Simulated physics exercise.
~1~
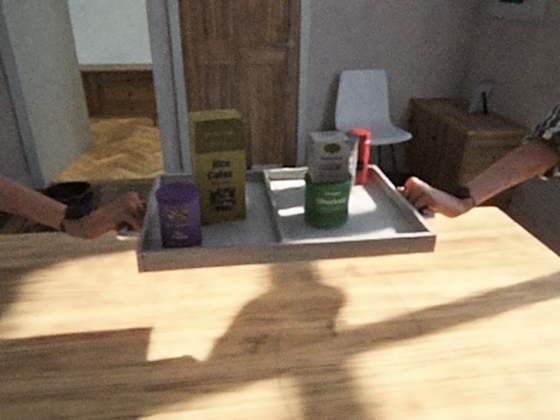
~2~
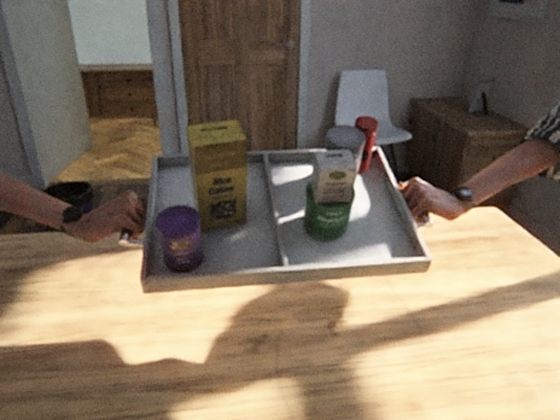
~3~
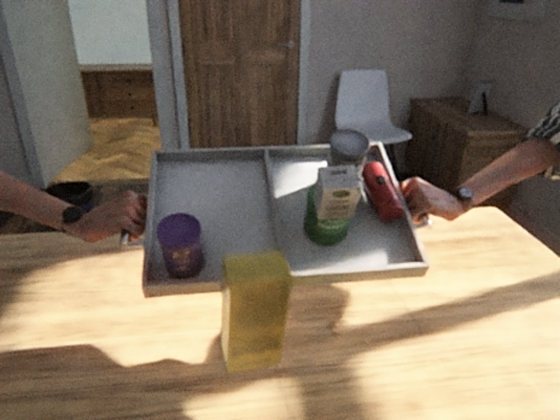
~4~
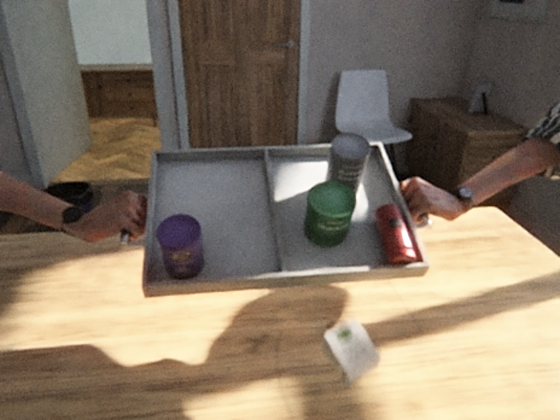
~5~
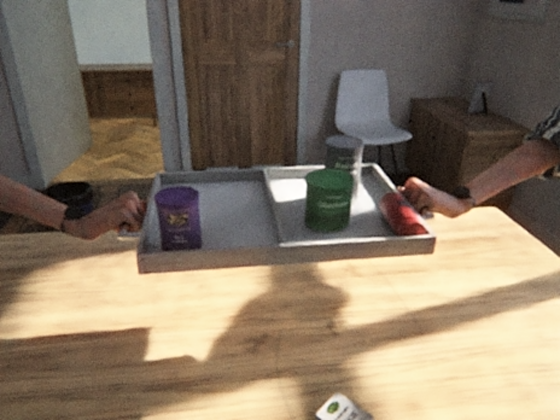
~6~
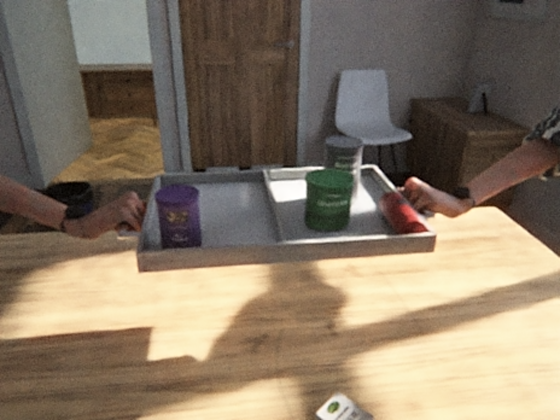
Two hands tipped a tray of tins and cartons toward the near side, and the yellow carton toppled off, followed by the small white one, before they levelled it with the red shaker lying on its side and the purple, green and grey tins standing.
